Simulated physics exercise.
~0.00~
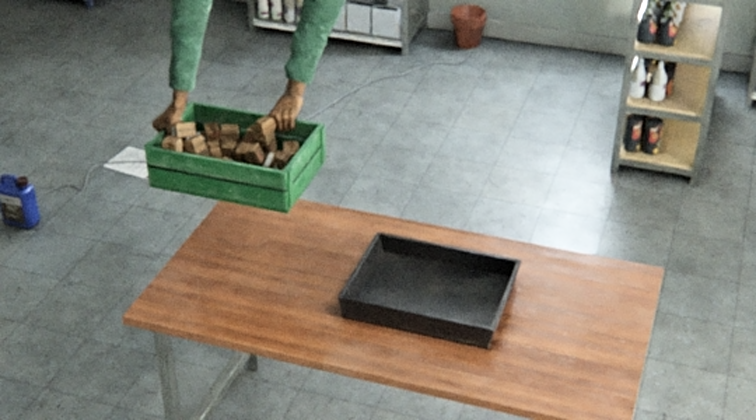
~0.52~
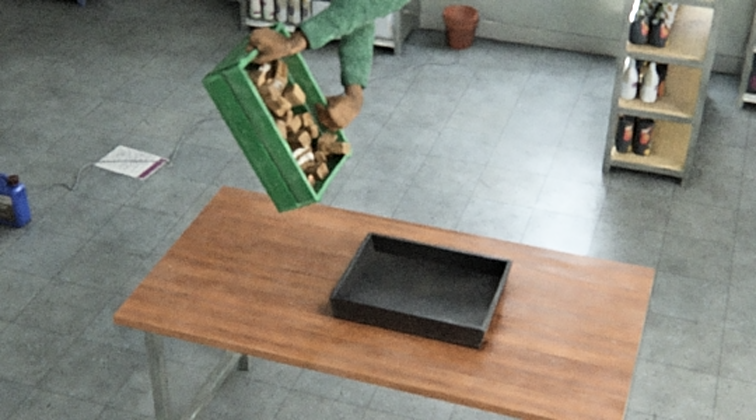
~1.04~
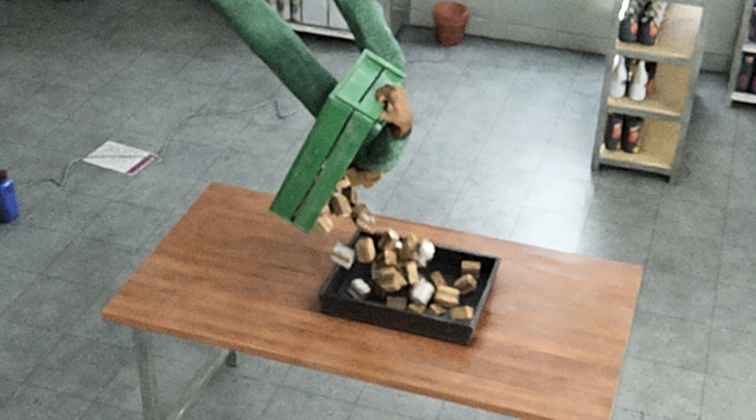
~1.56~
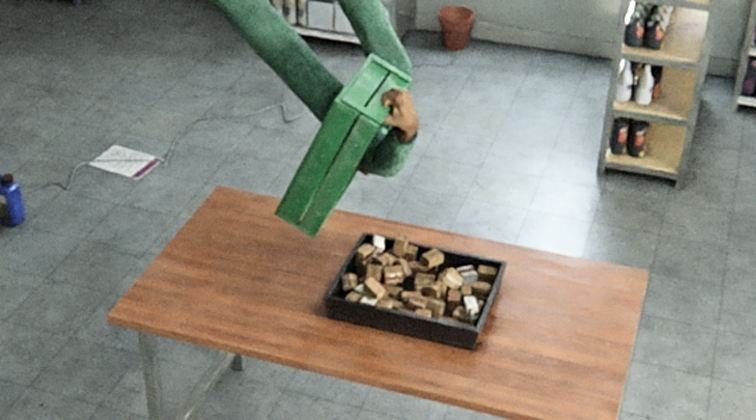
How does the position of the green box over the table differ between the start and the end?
At the start the green box is held over the left side of the table, well to the left of the black tray. By the end it is farther right and slightly higher in view, just above and to the left of the tray.
